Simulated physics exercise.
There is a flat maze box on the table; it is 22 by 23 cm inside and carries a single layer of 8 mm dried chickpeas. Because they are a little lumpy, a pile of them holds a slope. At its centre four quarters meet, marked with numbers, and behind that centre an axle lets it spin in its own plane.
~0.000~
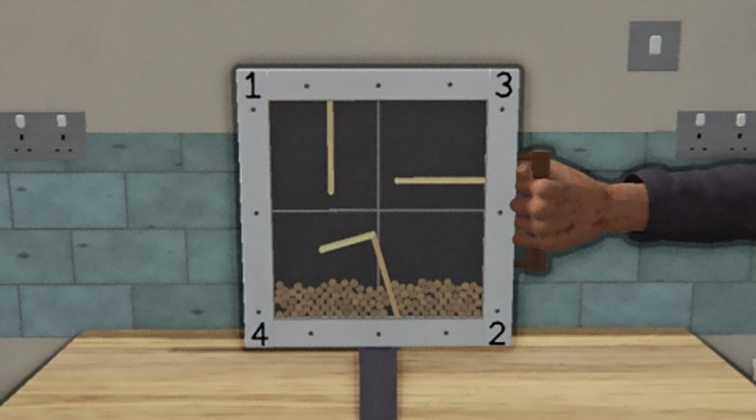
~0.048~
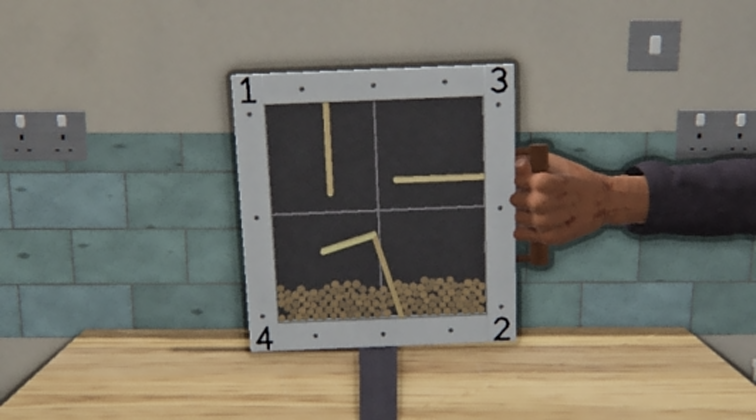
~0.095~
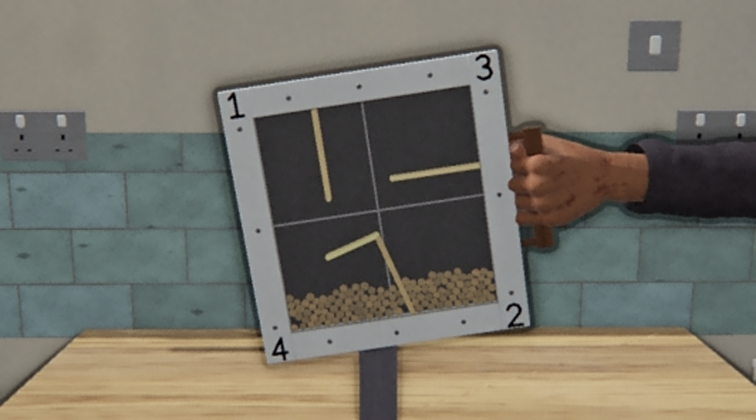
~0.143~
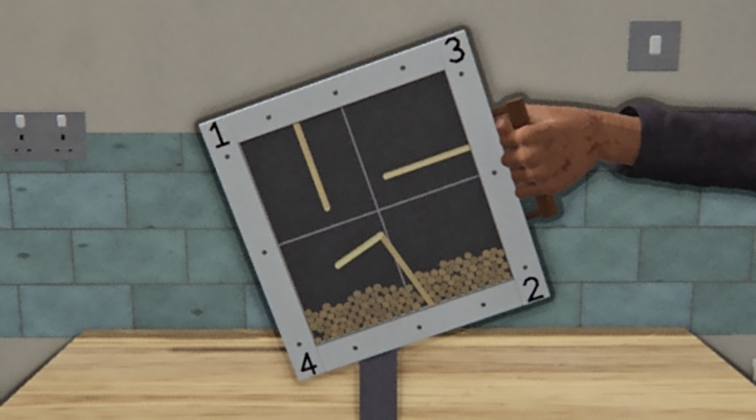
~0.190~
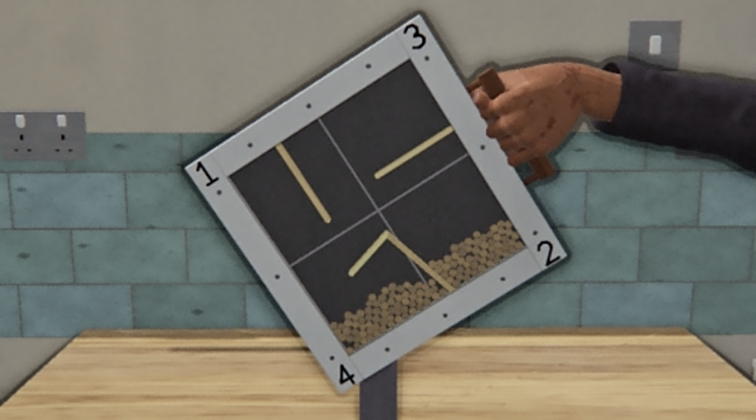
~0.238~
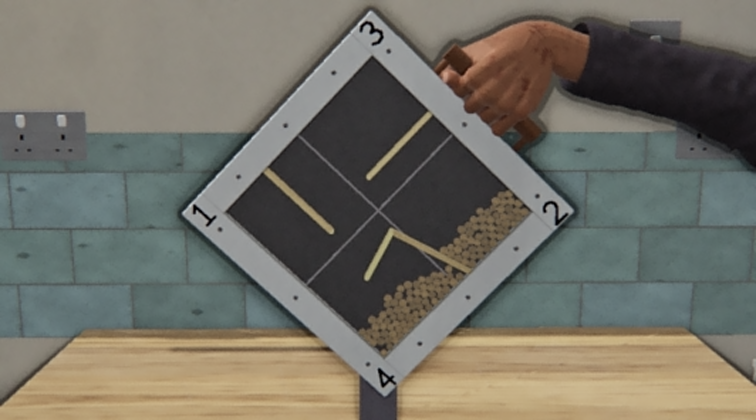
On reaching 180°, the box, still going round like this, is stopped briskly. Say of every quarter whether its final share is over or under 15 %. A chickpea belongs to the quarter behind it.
Quarter 1 is above, quarter 2 below, quarter 3 above and quarter 4 below 15 %.
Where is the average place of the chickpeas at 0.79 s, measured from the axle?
Roughly 3 cm to the right of the axle and 5 cm below it.
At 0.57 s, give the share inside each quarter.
Quarter 1: 10; quarter 2: 40; quarter 3: 0; quarter 4: 45.
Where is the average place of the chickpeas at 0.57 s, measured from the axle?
Roughly 6 cm to the right of the axle and 2 cm above it.
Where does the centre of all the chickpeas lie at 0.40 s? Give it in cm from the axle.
Offset from axle: Approx. 9 cm right, 1 cm below.
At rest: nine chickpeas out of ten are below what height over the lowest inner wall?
About 10 cm up.
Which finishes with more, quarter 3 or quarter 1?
That would be quarter 1.
By 0.40 s it has turned 92°, the chickpeas' middle is 9 cm right of and 1 cm below the axle; by quarter, no. 2, 45 %, no. 4, 55 %.
By 0.57 s it has turned 140°, the chickpeas' middle is 6 cm right of and 2 cm above the axle; by quarter, no. 1, 10 %, no. 2, 40 %, no. 4, 45 %.
All still by 1.4 s, no. 1, 65 %, no. 2, 0 %, no. 3, 35 %, no. 4, 0 %.
